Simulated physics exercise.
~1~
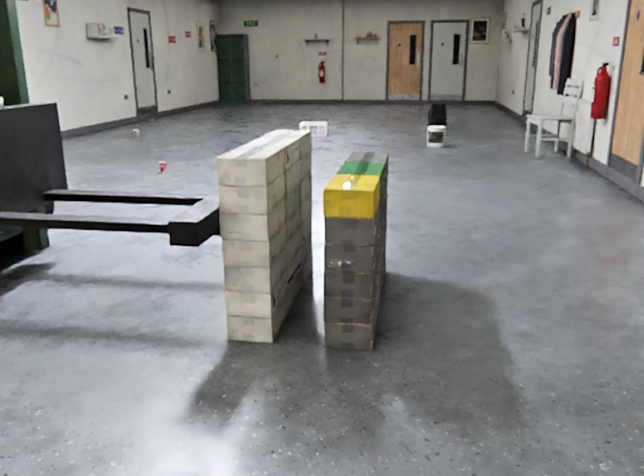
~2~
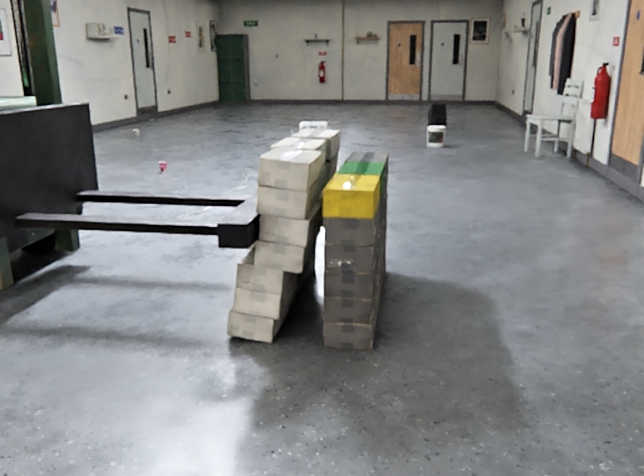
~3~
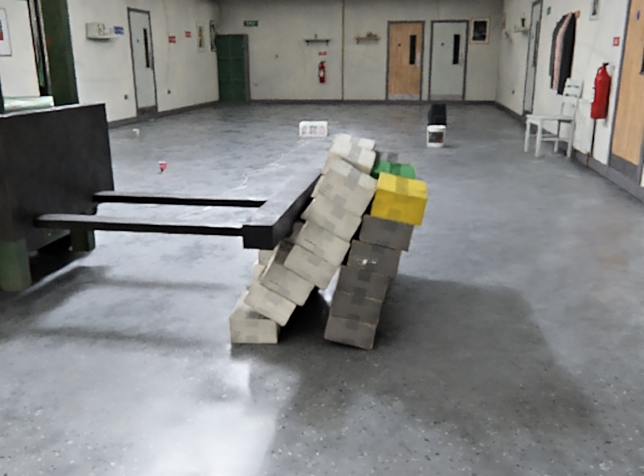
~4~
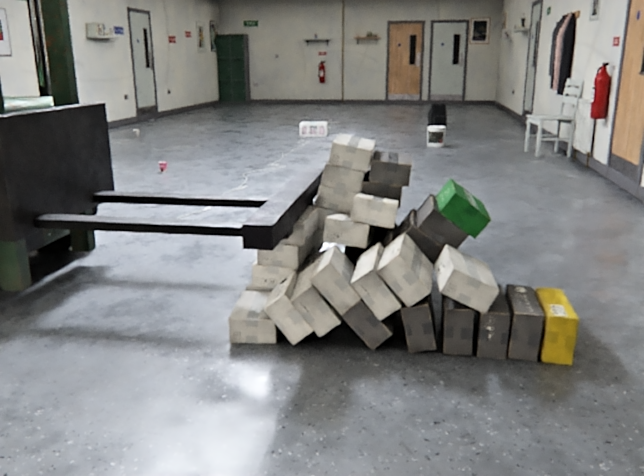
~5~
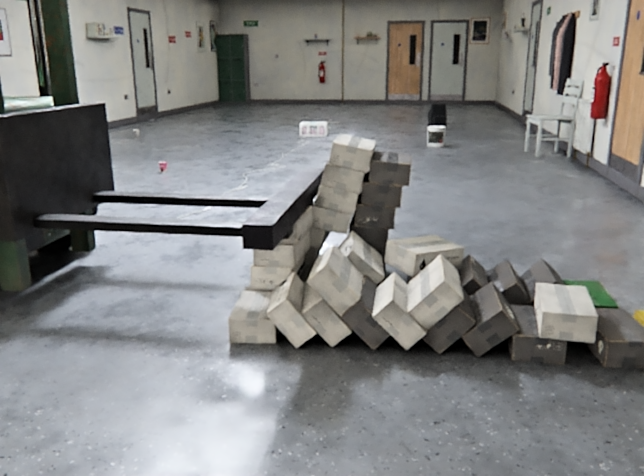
In a large, bare room with a grey floor, seen from a fixed view facing the doors at the far end, two narrow walls of stacked boxes stand close together. The left one is pale, the right one dark grey with a yellow box and a green box on top. A black beam on a lift truck's forks pushes in from the left, shoving the pale wall until it leans into the dark one. The beam stops as both give way and boxes tumble to the right. Finally a jagged heap remains against the beam, with the green and yellow boxes overturned on the floor at the right.
